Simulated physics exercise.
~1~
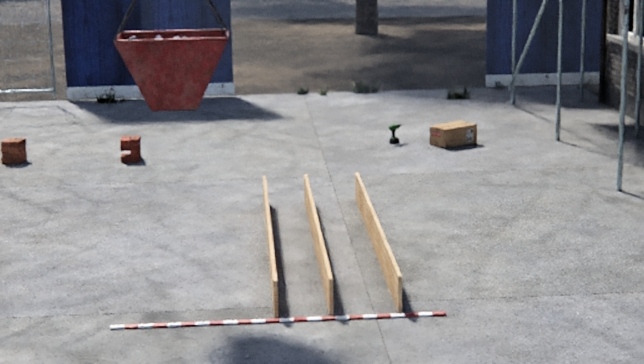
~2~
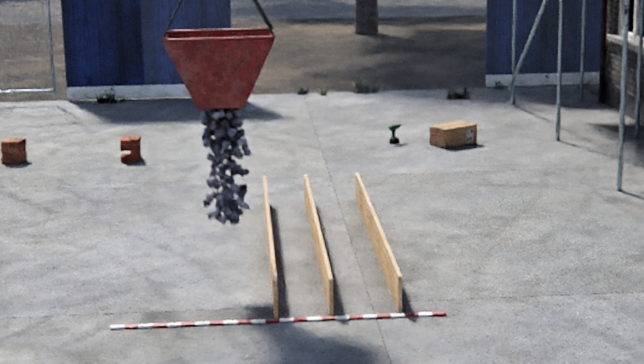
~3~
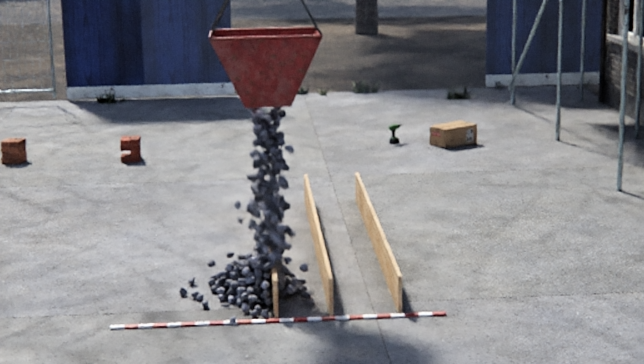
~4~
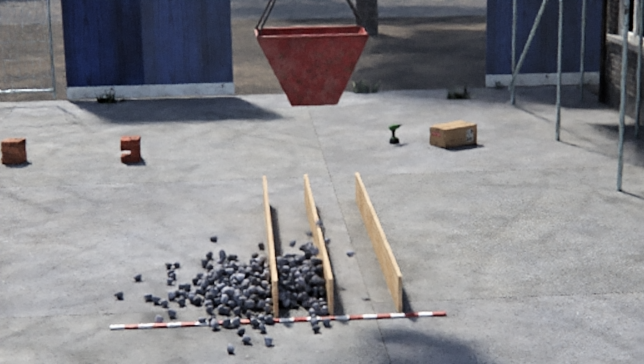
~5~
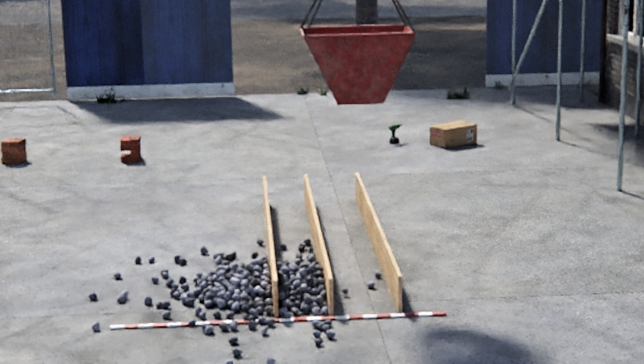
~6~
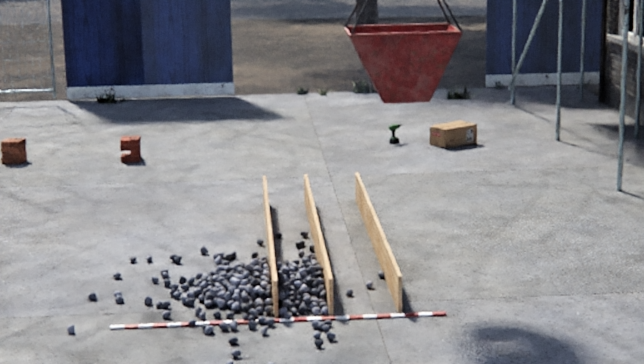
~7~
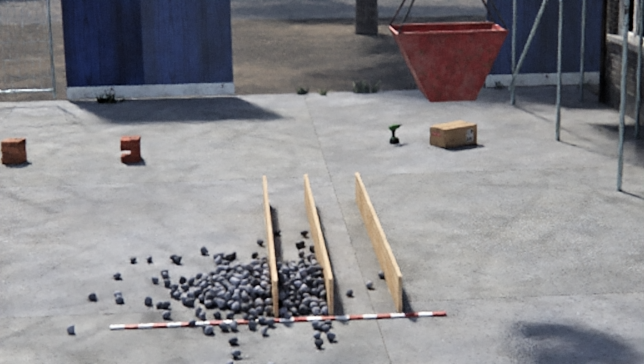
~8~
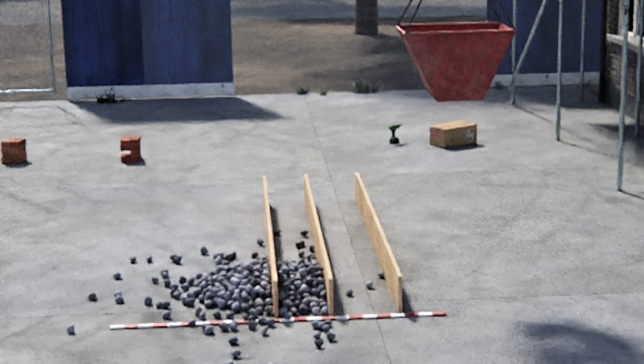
A red skip moves right, dropping dark stones left of the planks and between them.
